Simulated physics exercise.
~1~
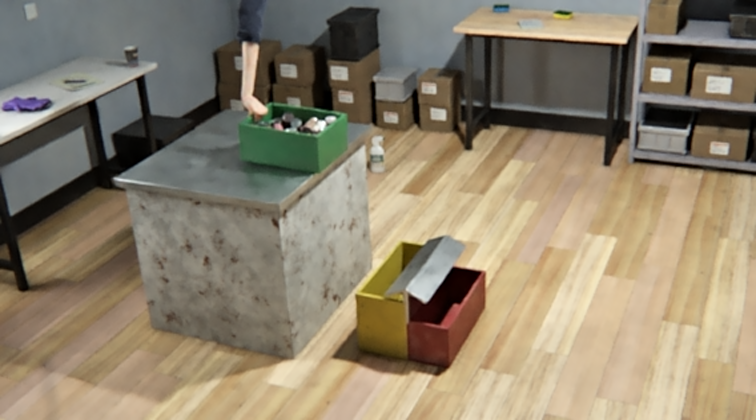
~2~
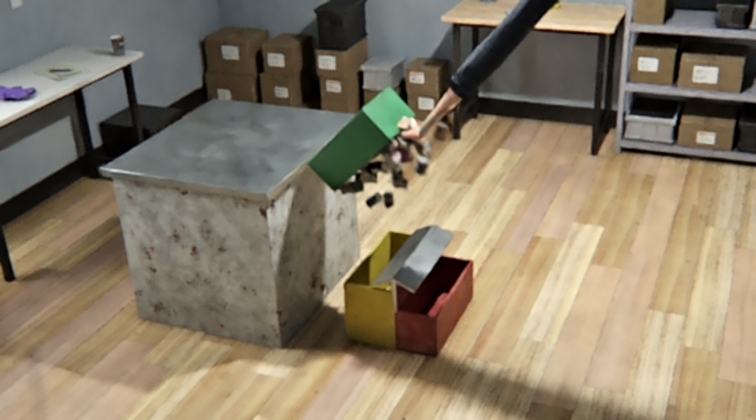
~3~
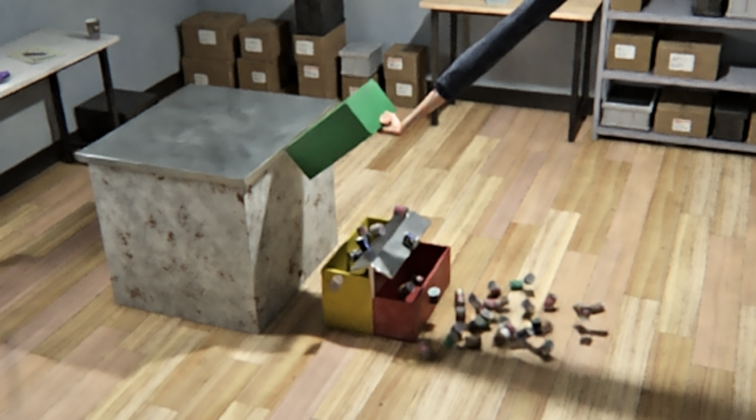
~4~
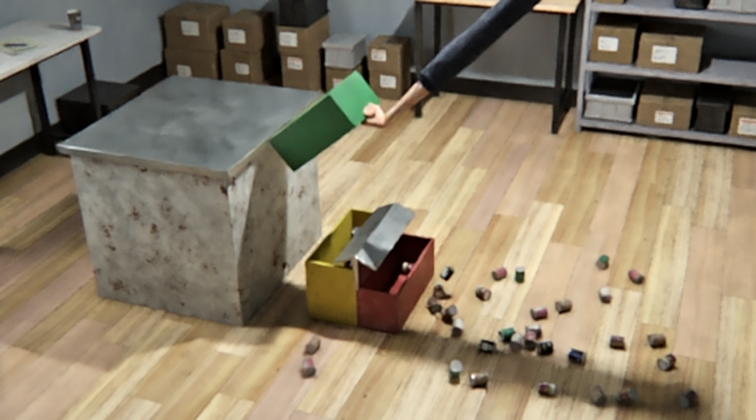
At first, a green box full of small tins sits on a worn grey bench, with a hand at its rim and a yellow bin and a red bin standing side by side on the wooden floor below. The arm then tips the box steeply over the bench's right edge, and the tins pour out in a loose cluster. Some drop into the bins around the sloping metal ridge, while many land beyond the red bin. The hand keeps the box tilted as those tins scatter across the floor to the right. Finally, they lie widely spread, with a couple in front of the yellow bin.
